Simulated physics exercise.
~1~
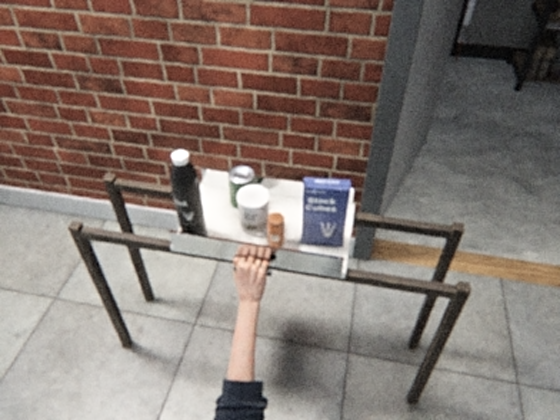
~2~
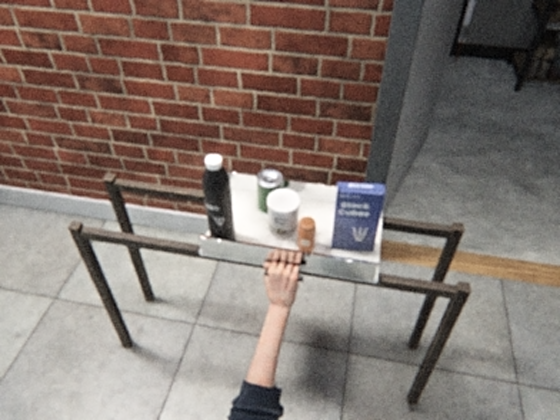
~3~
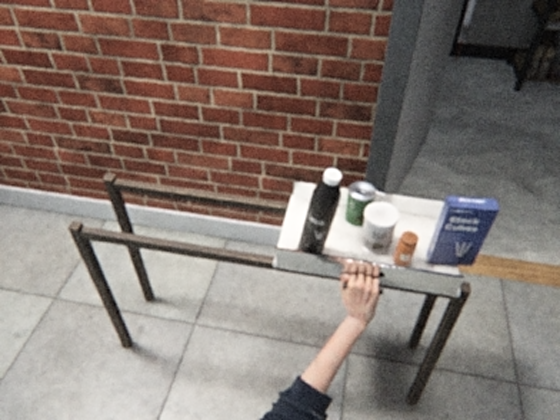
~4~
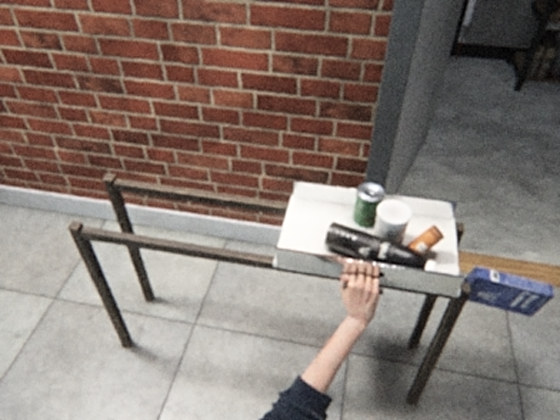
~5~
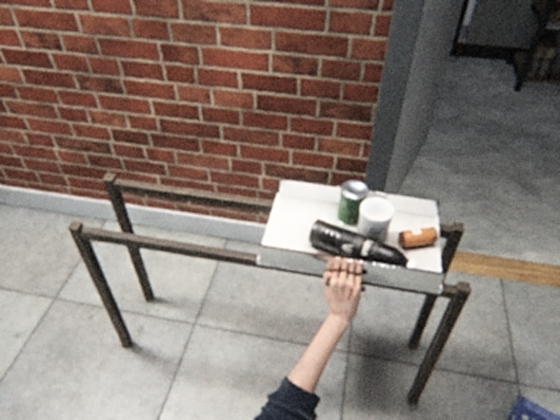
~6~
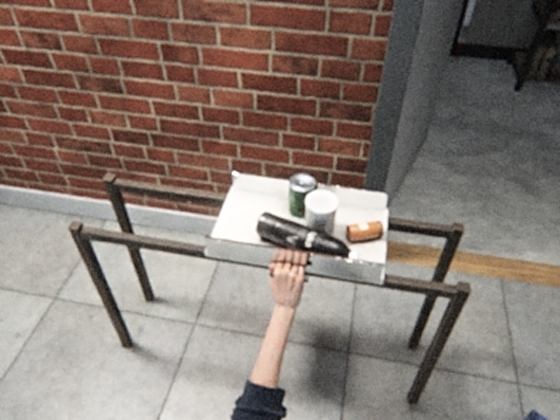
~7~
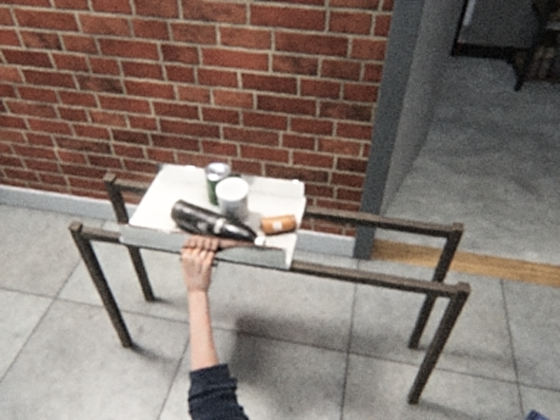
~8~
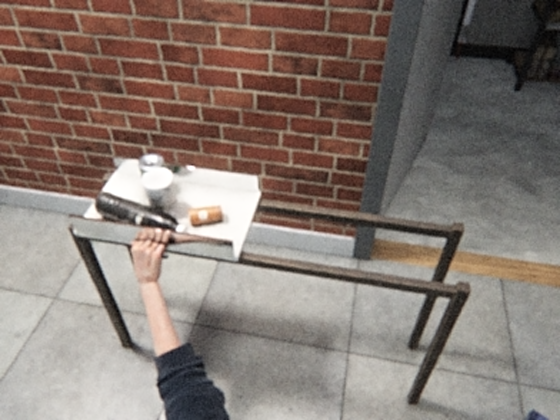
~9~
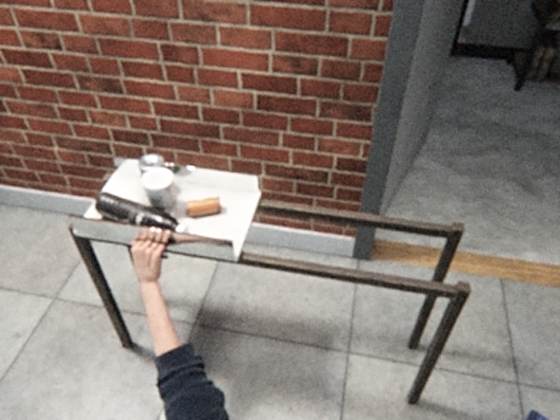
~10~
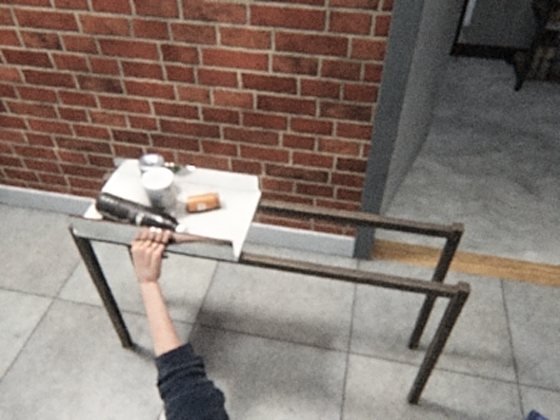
Beside a brick wall, a hand slides a loaded tray right, toppling bottle and shaker, dropping the blue packet, then slides left.
